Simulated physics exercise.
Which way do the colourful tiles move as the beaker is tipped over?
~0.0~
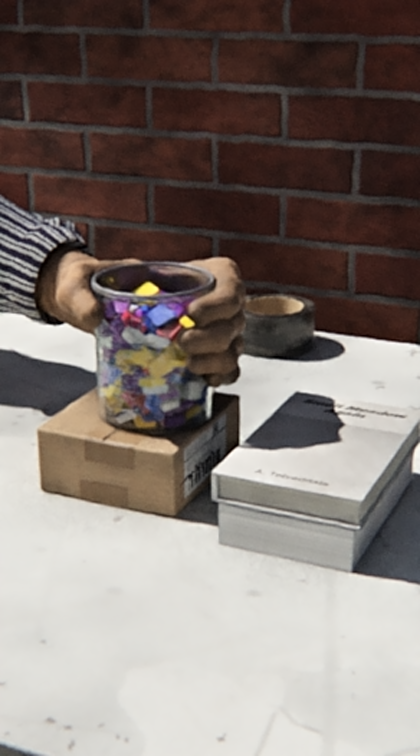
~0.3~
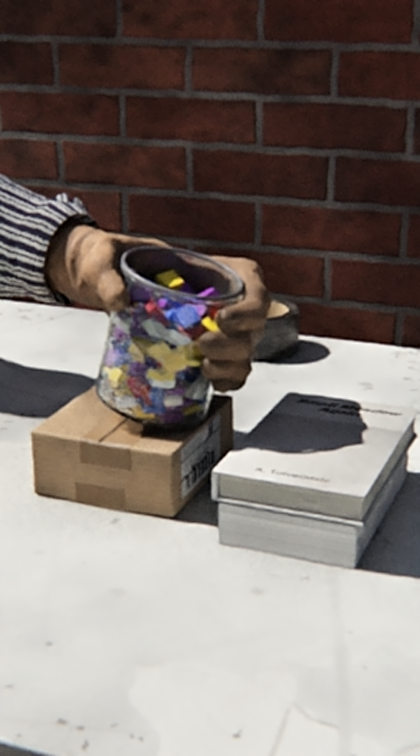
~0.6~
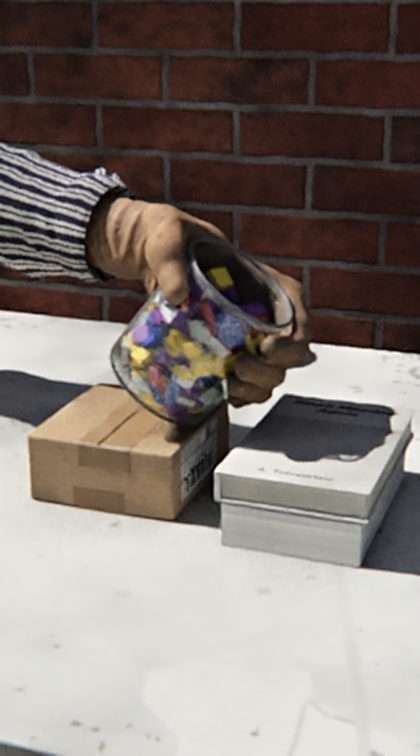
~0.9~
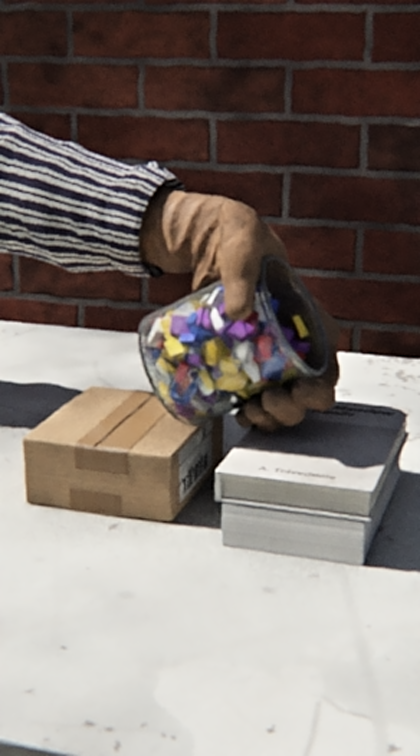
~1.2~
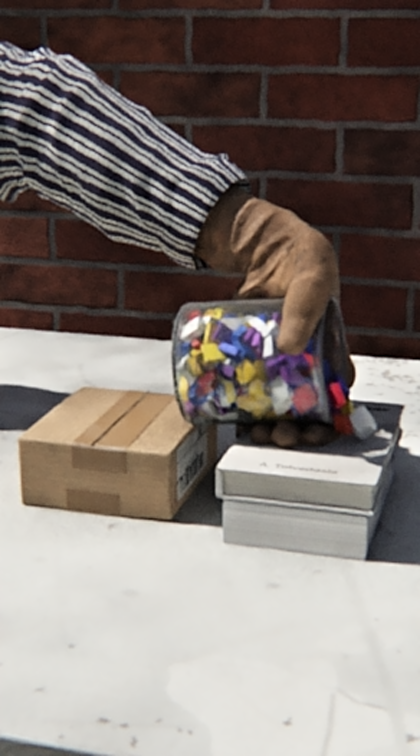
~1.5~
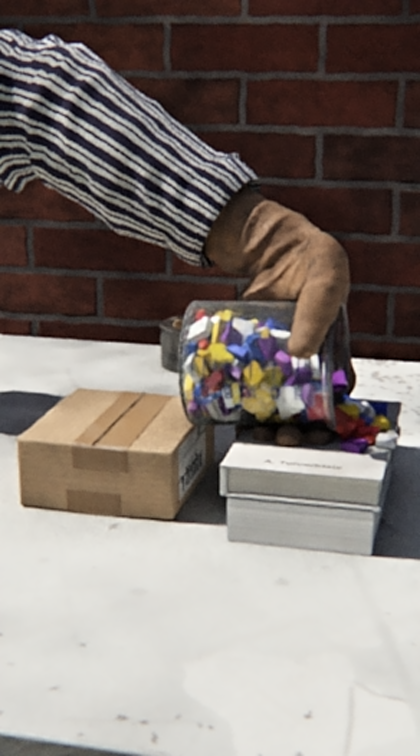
The colourful tiles move to the right, toward the pale stack of books.
